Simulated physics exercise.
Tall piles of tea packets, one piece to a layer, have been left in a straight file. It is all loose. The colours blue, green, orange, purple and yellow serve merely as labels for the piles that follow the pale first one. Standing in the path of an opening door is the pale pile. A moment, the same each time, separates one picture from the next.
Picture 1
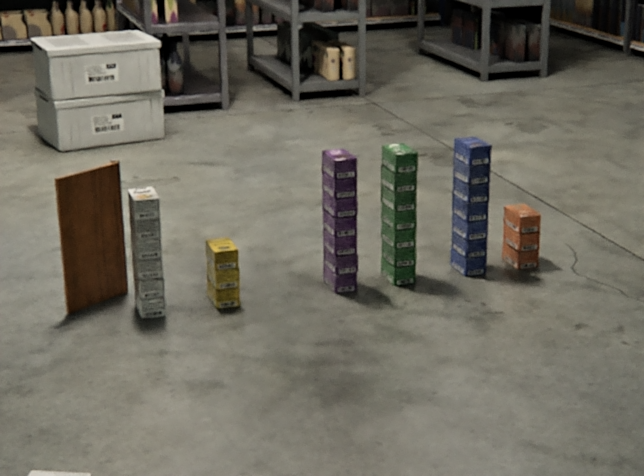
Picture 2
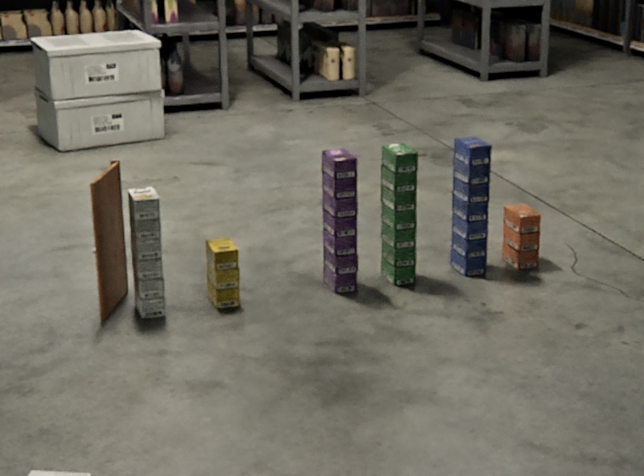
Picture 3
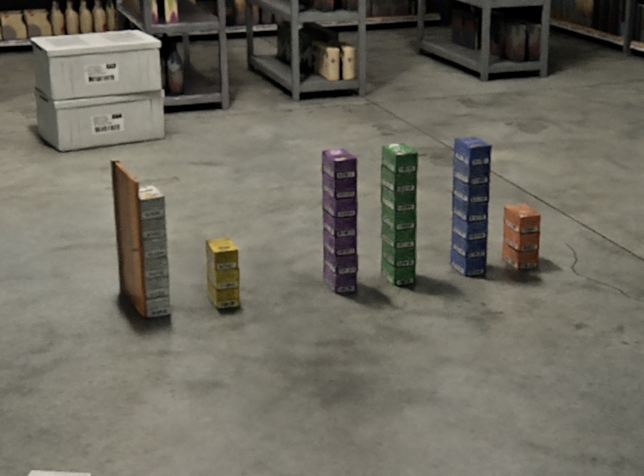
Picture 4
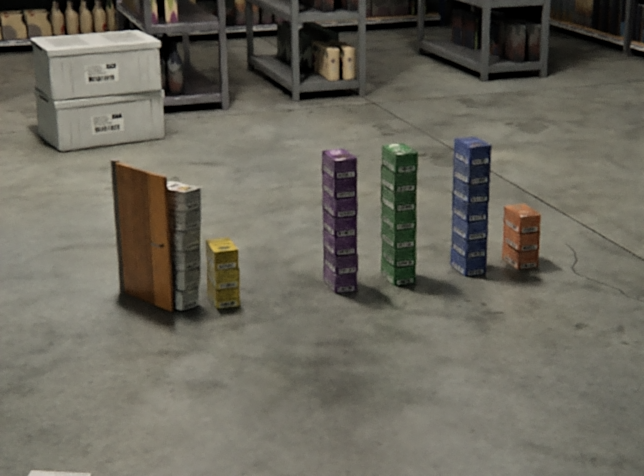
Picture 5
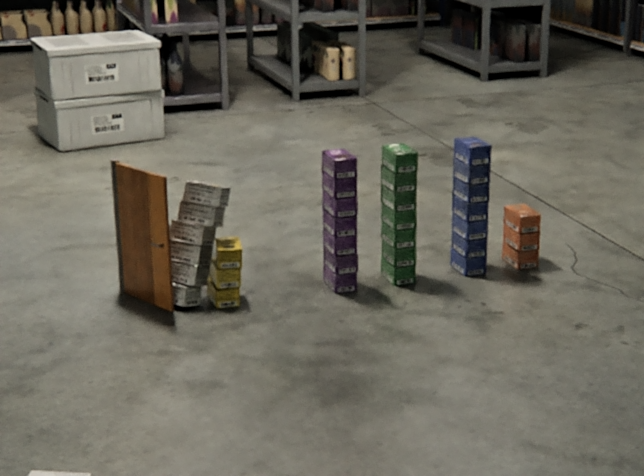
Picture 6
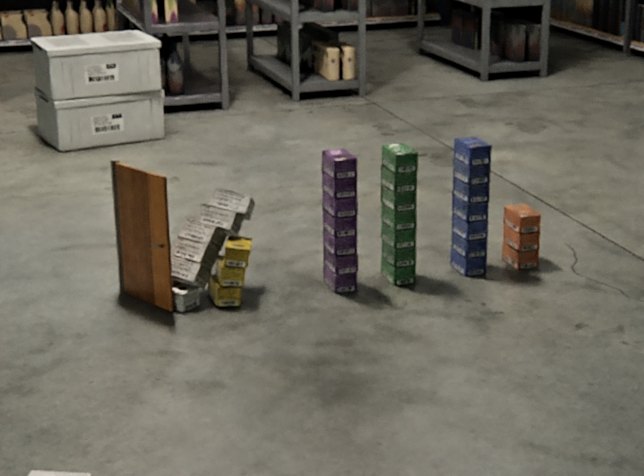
Wooden door swinging round into a pale stack of packets, pushing it rightward until it leans against the shorter yellow stack.
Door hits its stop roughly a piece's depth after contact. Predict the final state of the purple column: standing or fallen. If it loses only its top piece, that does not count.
Standing.
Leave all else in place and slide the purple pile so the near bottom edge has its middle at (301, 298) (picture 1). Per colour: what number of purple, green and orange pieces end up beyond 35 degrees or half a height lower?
I'd expect purple at 0, green at 0 and orange at 0.
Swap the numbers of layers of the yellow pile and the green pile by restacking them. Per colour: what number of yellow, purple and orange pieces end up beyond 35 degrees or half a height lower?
The tally reads yellow 7, then purple 6, then orange 1.
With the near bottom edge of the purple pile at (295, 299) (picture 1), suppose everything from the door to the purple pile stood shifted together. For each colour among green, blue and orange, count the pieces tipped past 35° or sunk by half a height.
Final tally - green: 0; blue: 0; orange: 0.
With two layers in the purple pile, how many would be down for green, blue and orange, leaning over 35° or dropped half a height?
The numbers come out as green 0, blue 0 and orange 0.
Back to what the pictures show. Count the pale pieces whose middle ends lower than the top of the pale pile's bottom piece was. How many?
The answer is 6.
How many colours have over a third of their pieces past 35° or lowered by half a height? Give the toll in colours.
1.
Soon after the last picture, 5 of the pale pile down; none of the 7 purple packets down (0 of 27 in all colours); top purple packet unmoved; top yellow packet leaning clearly.
A little later, 5 of the pale pile down; none of the 7 purple packets down (2 of 27 in all colours); top purple packet unmoved; top yellow packet on its side.
At rest, 5 of the pale pile down; none of the 7 purple packets down (2 of 27 in all colours); top purple packet unmoved; top yellow packet on its side. As the last picture would show them, middles, top purple packet near (339, 164), top yellow packet near (296, 286).
